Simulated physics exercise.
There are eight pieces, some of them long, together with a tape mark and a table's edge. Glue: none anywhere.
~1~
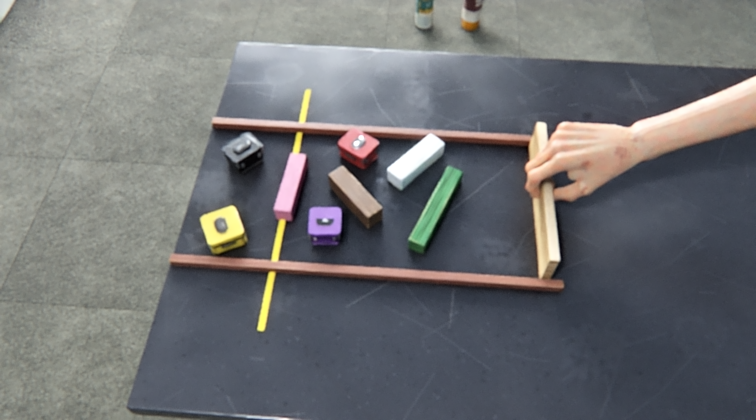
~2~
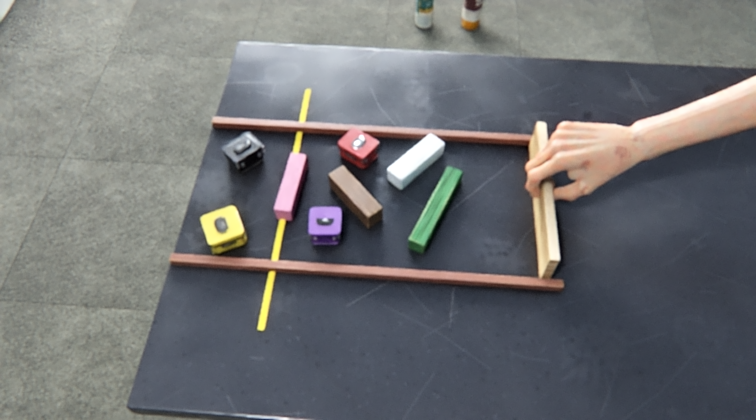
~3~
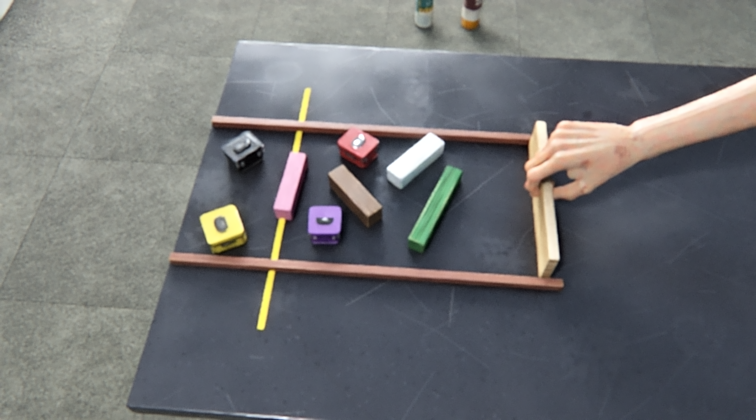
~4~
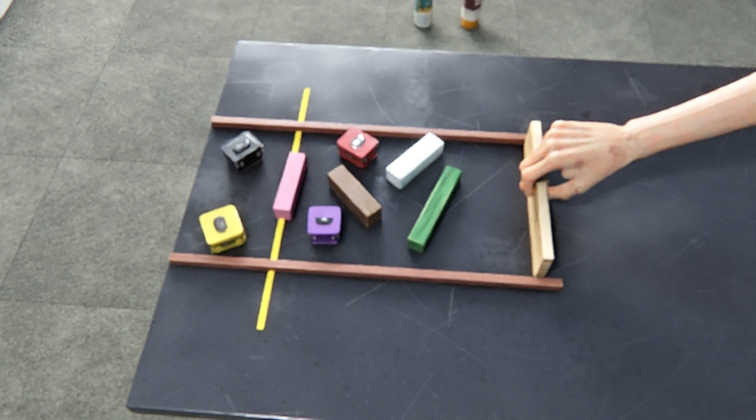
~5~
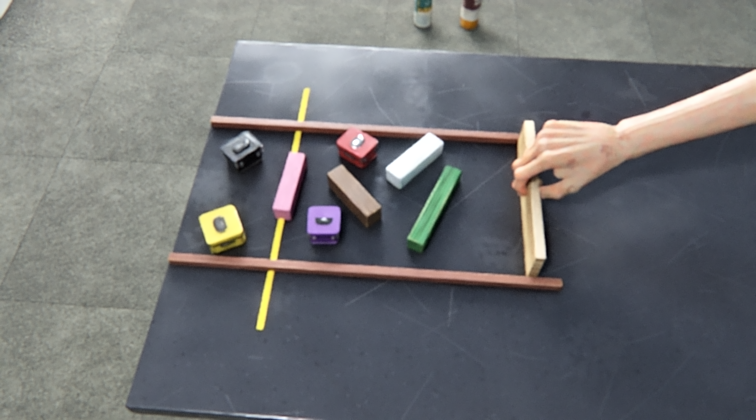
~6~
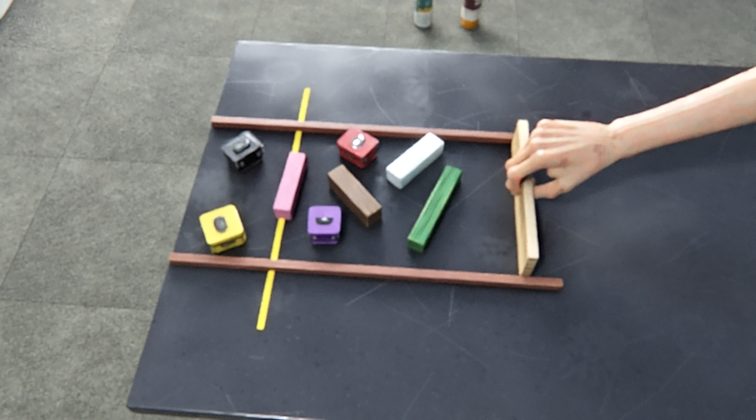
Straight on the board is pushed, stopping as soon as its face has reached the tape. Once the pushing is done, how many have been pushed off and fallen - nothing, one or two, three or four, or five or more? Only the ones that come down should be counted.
By then nothing has fallen.
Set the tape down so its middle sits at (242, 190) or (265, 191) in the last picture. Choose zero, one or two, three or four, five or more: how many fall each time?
3 or 4; none at all.
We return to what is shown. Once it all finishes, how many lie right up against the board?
Count: 2.
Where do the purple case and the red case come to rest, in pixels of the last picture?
Around (243, 240), then around (254, 136).
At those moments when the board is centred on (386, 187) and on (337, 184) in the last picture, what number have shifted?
The number moved is 4 and then 6.
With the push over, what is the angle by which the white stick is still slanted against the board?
Angle: Close to 20 degrees.
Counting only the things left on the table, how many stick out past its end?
I make it 0.
A little later, none off yet; black case at rest near (244, 153); yellow case at rest near (224, 230); pink bar at rest near (291, 185).
Next, none off yet; black case at rest near (242, 153); yellow case at rest near (224, 230); pink bar shifted a little near (264, 188).
When it is over, the number that fall off is zero.
